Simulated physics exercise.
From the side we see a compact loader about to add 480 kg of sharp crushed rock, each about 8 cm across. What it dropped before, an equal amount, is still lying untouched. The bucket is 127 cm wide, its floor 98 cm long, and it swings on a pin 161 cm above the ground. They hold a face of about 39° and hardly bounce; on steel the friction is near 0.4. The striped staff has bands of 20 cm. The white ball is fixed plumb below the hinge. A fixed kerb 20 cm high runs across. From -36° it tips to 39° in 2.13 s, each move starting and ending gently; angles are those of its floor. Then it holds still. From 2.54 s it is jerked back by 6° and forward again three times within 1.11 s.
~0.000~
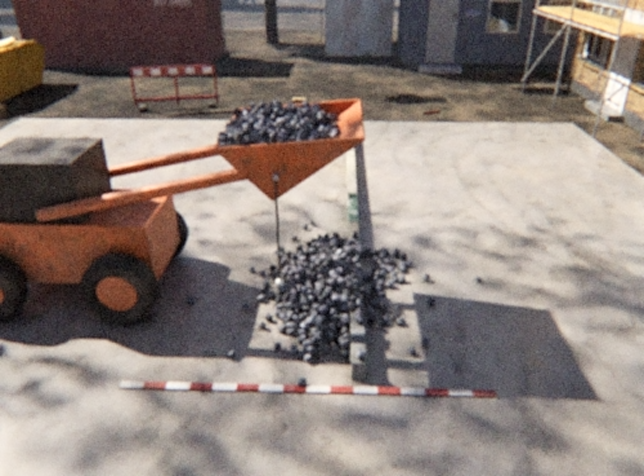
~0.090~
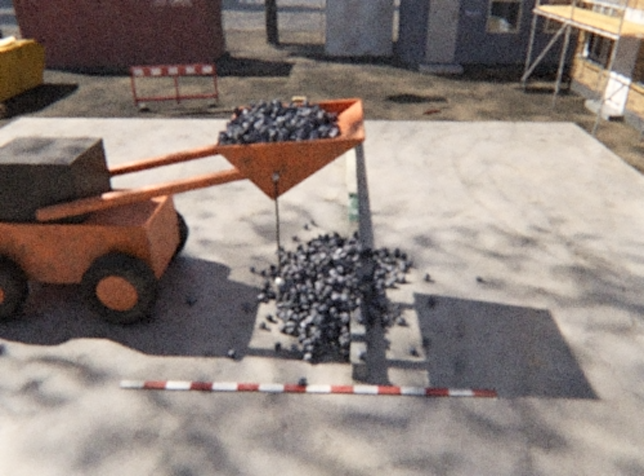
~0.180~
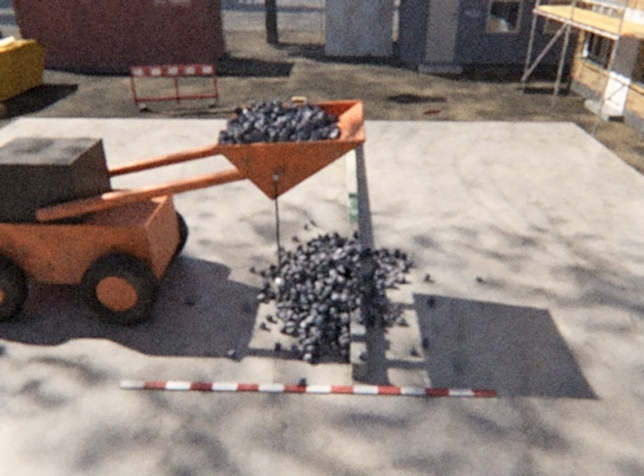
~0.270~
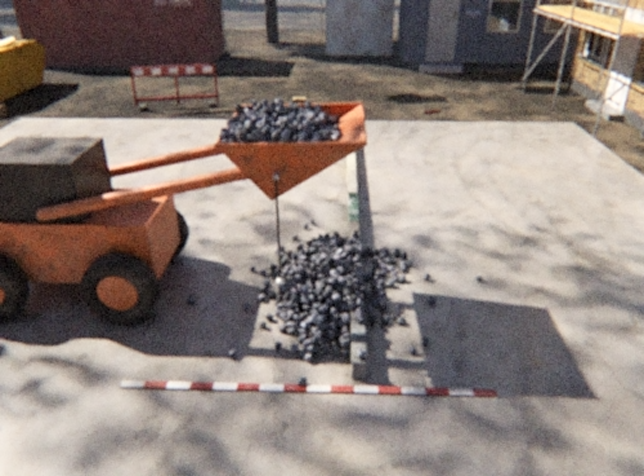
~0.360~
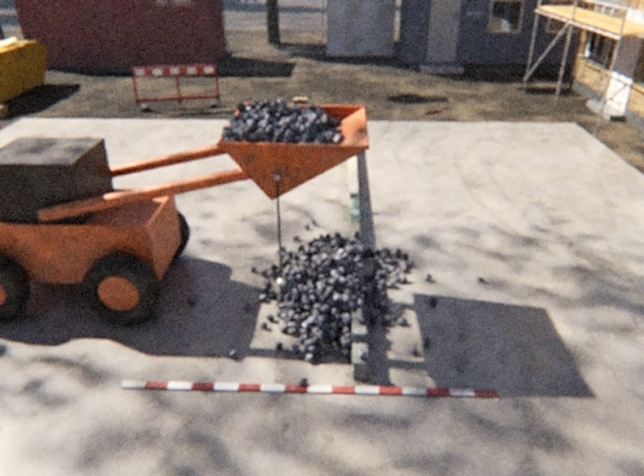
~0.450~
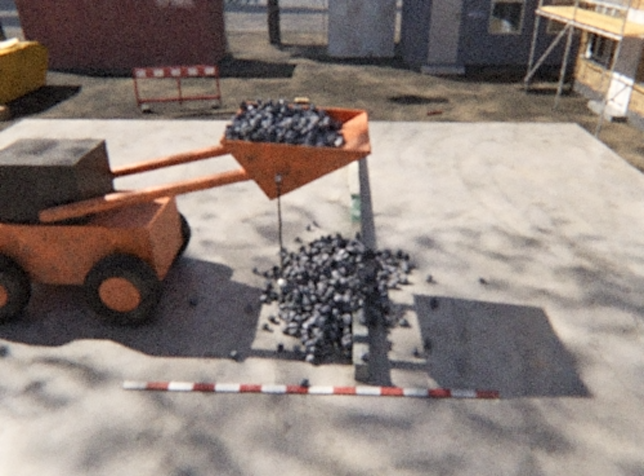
On a sunlit paved yard seen from the side and slightly above, an orange loader with a dark top stands at left, holding a raised bucket of dark grey stones over a loose pile beside a narrow kerb. A red-and-white striped staff lies in front, with a barrier, buildings and scaffolding behind. The bucket tilts very slightly, its stones barely shifting, while the pile stays still.
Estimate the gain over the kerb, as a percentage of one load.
Some 98 per cent is added.
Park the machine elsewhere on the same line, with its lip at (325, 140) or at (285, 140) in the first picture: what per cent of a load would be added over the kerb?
Near 60 per cent from the first place, 10 from the second.
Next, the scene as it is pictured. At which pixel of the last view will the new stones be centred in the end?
Around (400, 284).
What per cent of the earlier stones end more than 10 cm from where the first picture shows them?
About 5 per cent.
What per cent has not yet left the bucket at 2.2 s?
It holds some 40 per cent.
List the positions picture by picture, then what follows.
Lip at (365, 139), floor tilted -36°, highest stones at (282, 110). The earlier load is highest near (341, 265), 36 cm above ground level, 91 % on this side of the kerb, 9 % over the kerb, in the first picture.
The bucket is at -36°, its lip at (365, 139); the top of the load is at (282, 110); the stones move at 0.0 m/s on average, in the second picture.
The bucket is at -34°, its lip at (366, 141); the top of the load is at (282, 110); the stones move at 0.1 m/s on average, in the third picture.
Lip at (367, 143), floor tilted -33°, highest stones at (278, 109); the stones move at 0.1 m/s on average, in the fourth picture.
Lip at (369, 148), floor tilted -30°, highest stones at (273, 108); the stones move at 0.1 m/s on average, in the fifth picture.
The bucket is at -27°, its lip at (372, 153); the top of the load is at (271, 107); the stones move at 0.1 m/s on average, in the sixth picture.
After 1.6 s the floor is at 27°; in per cent of one load, 99 in the bucket, 92 on this side of the kerb, 9 over the kerb; the foremost stones are at (425, 280).
After 2.2 s the floor is at 39°; in per cent of one load, 40 in the bucket, 114 on this side of the kerb, 46 over the kerb; the foremost stones are at (431, 285).
After 4.1 s the floor is at 39°; in per cent of one load, 0 in the bucket, 93 on this side of the kerb, 107 over the kerb; the foremost stones are at (492, 274).
After 6.9 s the floor is at 39°; in per cent of one load, 0 in the bucket, 93 on this side of the kerb, 107 over the kerb; the foremost stones are at (492, 274). Net gain over the kerb, 98.
